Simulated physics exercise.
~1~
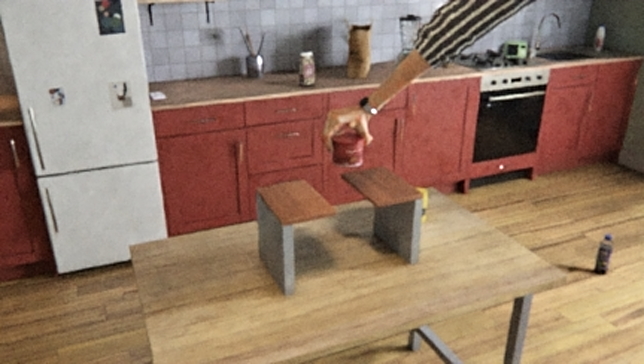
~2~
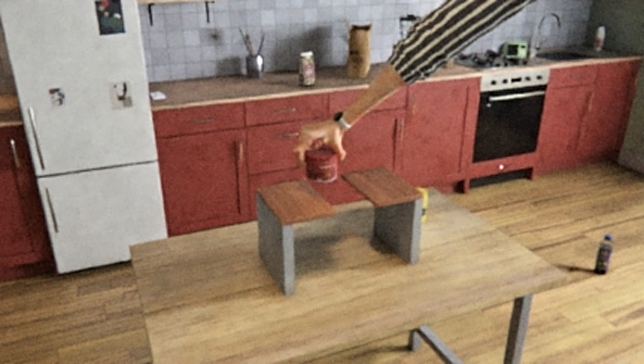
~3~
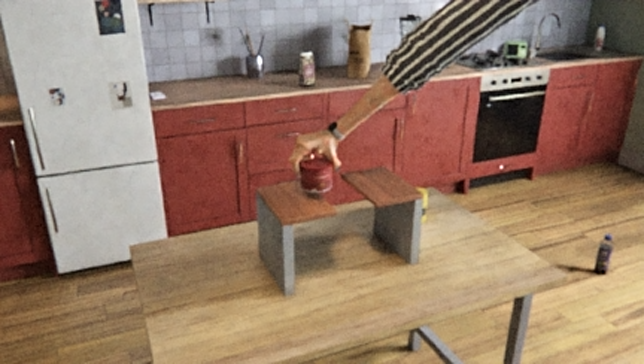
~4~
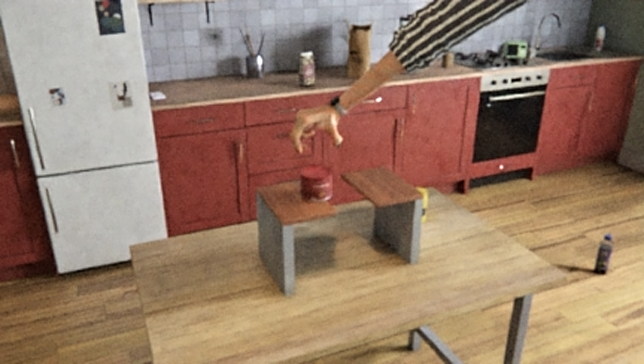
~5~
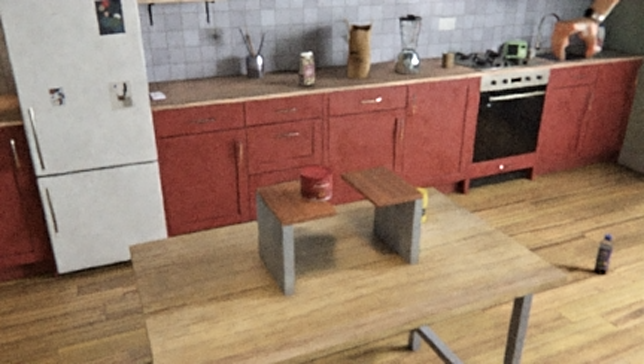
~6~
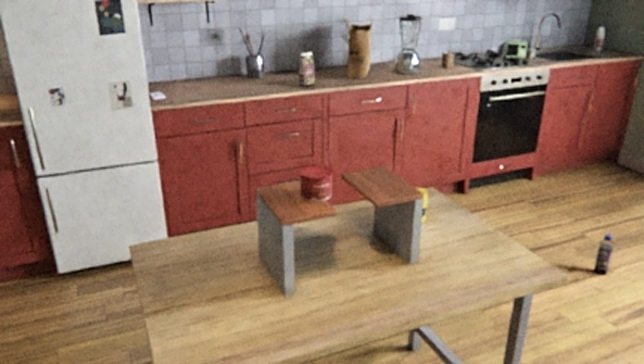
In a kitchen, a hand lowering a red tub onto the left of two ledges on a table, letting go and withdrawing, the tub resting there.
